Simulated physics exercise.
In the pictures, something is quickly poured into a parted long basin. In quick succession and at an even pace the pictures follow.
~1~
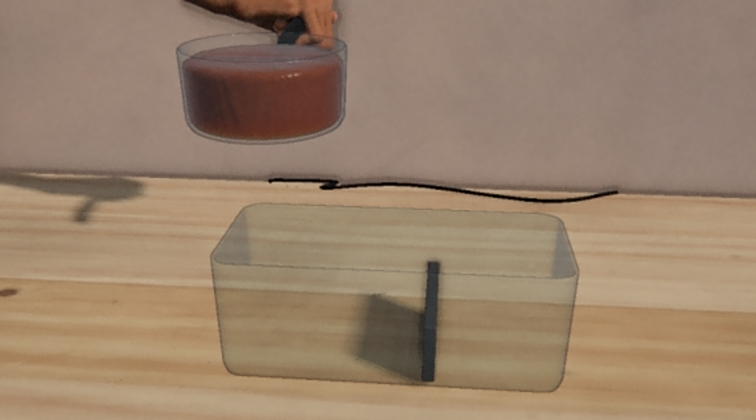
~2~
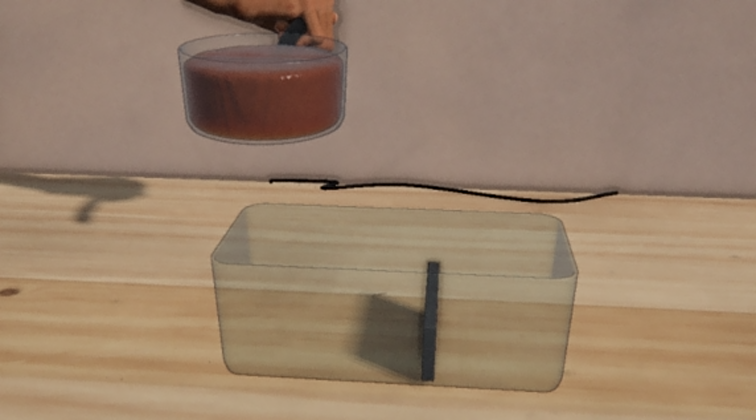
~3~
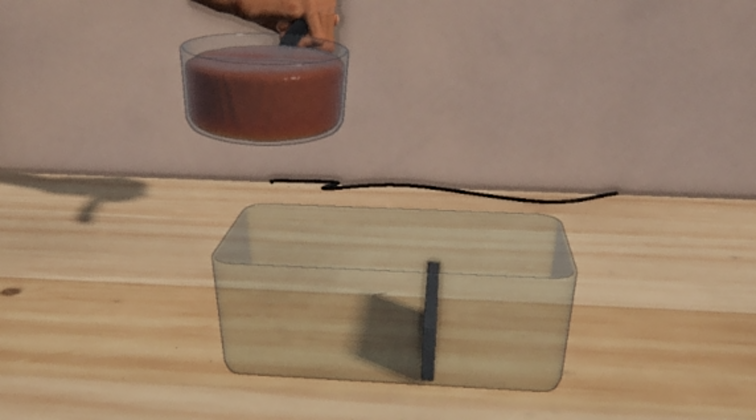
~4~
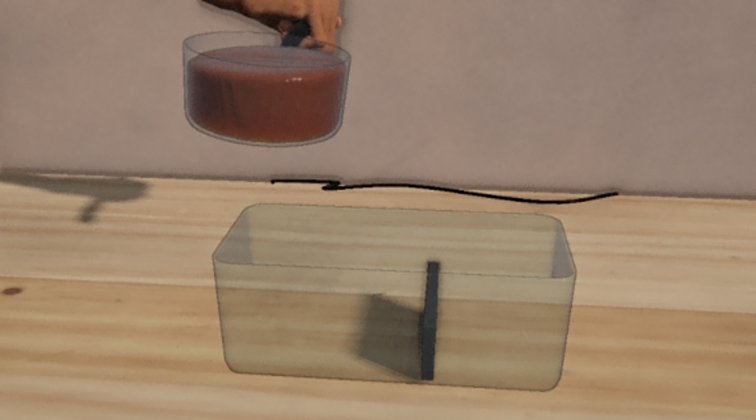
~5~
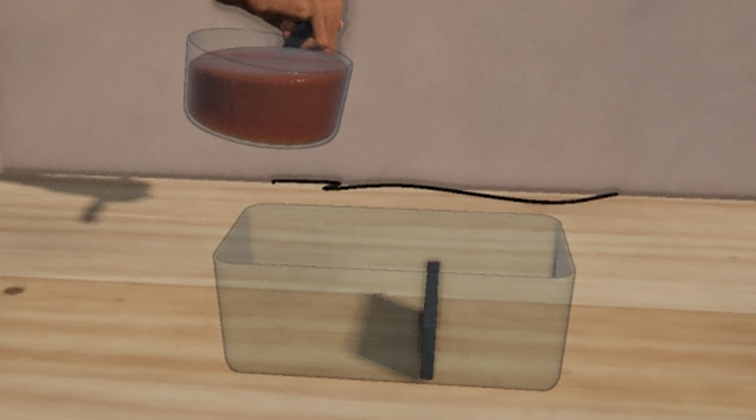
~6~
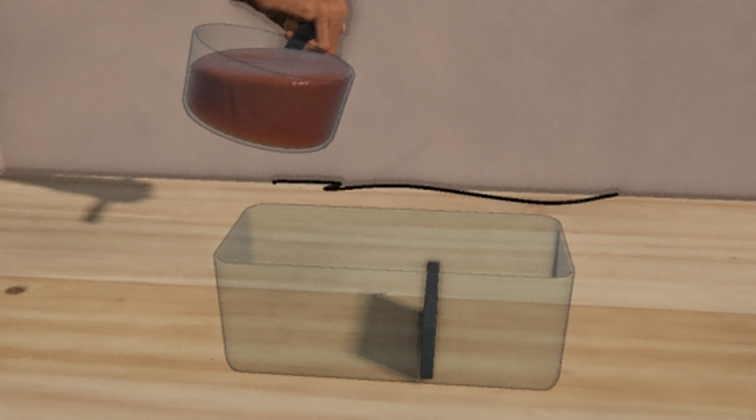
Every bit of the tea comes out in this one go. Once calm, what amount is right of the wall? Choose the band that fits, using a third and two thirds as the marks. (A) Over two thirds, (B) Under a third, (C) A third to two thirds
(B) Under a third.
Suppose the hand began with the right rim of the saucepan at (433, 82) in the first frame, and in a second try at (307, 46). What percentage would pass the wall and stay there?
About 85 % the first time, about 5 % the second.
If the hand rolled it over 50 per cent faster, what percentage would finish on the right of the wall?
I'd say close to 10 %.
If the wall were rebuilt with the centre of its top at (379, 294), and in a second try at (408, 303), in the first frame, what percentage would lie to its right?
75 per cent, then 55 per cent, roughly.
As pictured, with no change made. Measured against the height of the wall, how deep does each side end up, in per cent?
I'd put the left at about 40 and the right at about 20.
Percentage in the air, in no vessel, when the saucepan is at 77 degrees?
About 40 per cent.
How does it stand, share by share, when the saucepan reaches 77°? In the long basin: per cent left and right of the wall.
Left: Some 10 %. Right: Some 5 %.
A moment on, the saucepan is tipped on its side and 41 per cent is still to pour, 11 is left of the wall and 7 right of it.
Next, the saucepan is tipped right over and 7 per cent is still to pour, 61 is left of the wall and 25 right of it.
Then the saucepan is tipped right over and 0 per cent is still to pour, 70 is left of the wall and 25 right of it.
Later the saucepan is tipped right over and 0 per cent is still to pour, 71 is left of the wall and 26 right of it.
At rest 71 per cent lies left of the wall, 26 right of it and 3 outside.
